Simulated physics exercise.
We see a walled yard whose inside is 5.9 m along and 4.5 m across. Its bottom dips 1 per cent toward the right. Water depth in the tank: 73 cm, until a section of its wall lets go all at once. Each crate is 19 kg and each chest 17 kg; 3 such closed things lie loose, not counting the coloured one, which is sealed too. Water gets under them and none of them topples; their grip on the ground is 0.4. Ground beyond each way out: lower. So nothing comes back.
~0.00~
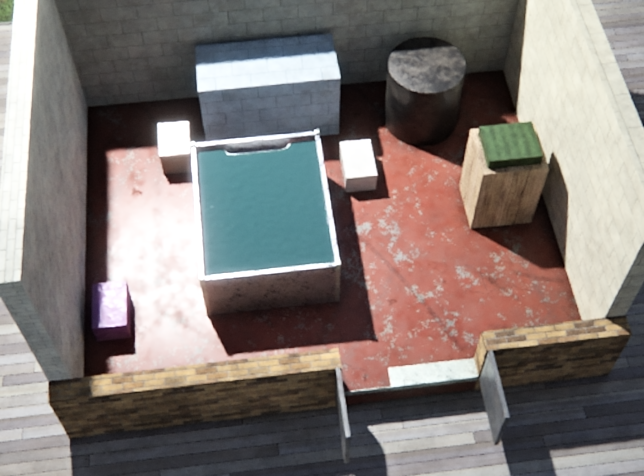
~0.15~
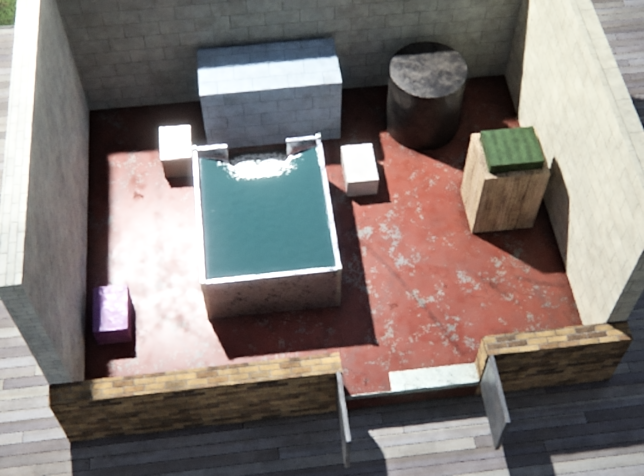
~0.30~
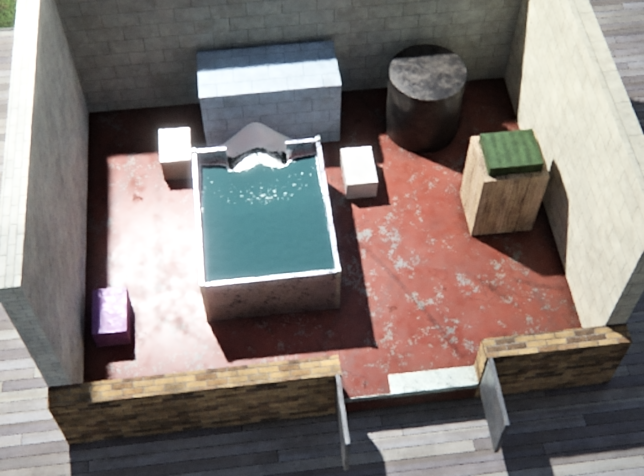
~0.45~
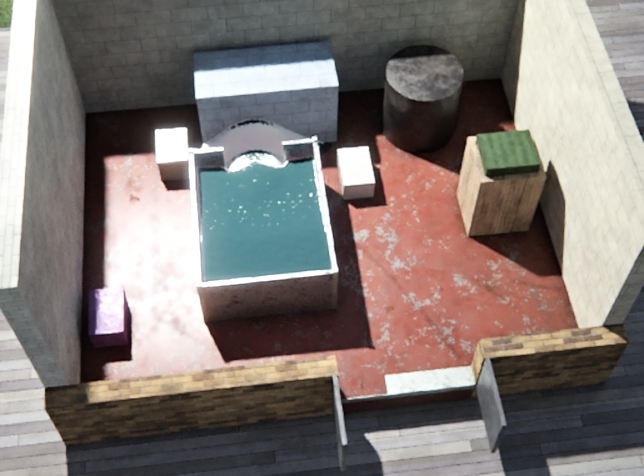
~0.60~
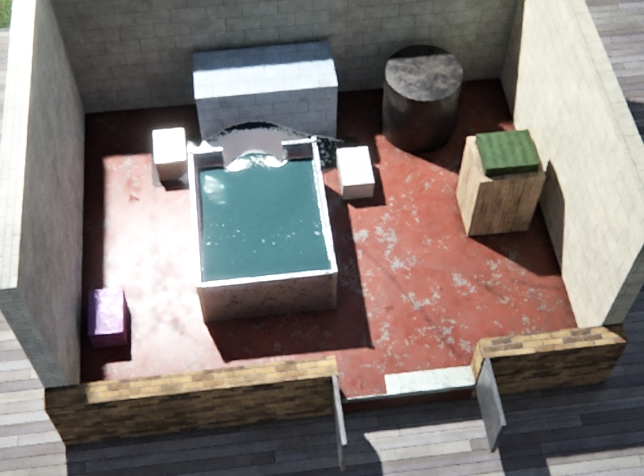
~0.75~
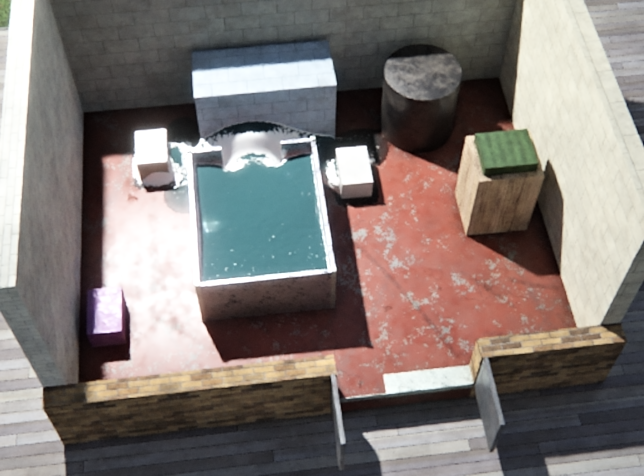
Teal water drops through a gap in the far rim of a pale tank in a walled, red-floored yard, seen from high above by a camera that barely shifts. White boxes flank the tank, with a purple box at left, a grey block and dark cylinder behind, and a green-topped wooden block at right. The water arcs out, foams, and spreads behind the tank and around both white boxes, nudging the left one slightly.
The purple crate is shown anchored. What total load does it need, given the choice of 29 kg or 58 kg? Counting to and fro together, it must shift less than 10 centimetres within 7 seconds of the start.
Looks to me like only the heftier choice suffices.
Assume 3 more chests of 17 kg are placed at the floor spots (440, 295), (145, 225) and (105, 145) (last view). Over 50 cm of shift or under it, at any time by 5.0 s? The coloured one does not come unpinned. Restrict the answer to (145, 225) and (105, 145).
Results, in sequence: Exceeded / exceeded.
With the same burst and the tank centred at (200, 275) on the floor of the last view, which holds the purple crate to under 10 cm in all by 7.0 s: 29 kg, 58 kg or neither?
Well, in that case even the heavier fails.
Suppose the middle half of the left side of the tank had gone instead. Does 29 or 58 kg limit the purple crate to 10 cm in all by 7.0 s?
Then both masses fall short.
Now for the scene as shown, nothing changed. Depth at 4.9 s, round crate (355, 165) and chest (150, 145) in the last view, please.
First roughly 3 cm, second roughly 13 cm.
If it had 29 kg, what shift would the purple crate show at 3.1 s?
About 50 cm.
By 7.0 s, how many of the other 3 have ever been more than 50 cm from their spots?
I make it 3.
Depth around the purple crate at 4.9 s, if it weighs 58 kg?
About 9 cm.
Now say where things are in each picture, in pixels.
The first picture shows the purple crate at (109, 304), on the bottom; 2.8 m2 under water; 0 of 4 have shifted.
The second picture shows the purple crate at (110, 308), on the bottom; water covers 3.3 m2; 0 of 4 have shifted.
The third picture shows the purple crate at (109, 310) rests on the ground; 3.6 m2 under water; 0 of 4 have shifted.
The fourth picture shows the purple crate at (106, 311), on the bottom; 3.6 m2 under water; 0 of 4 have shifted.
The fifth picture shows the purple crate at (105, 311) rests on the ground; 4.1 m2 under water; 0 of 4 have shifted.
The sixth picture shows the purple crate at (104, 310) rests on the ground; water covers 5.1 m2; 1 of 4 have shifted.
After 1.4 s the purple crate would be 0 cm from its start with 29 kg and 0 cm from its start with 58 kg; 0 cm of water round it then.
After 3.1 s the purple crate would be 54 cm from its start with 29 kg and 0 cm from its start with 58 kg; 9 cm of water round it then.
After 4.9 s the purple crate would be 82 cm from its start with 29 kg and 0 cm from its start with 58 kg; 9 cm of water round it then.
After 7.0 s the purple crate would be 163 cm from its start with 29 kg and 0 cm from its start with 58 kg; 11 cm of water round it then.
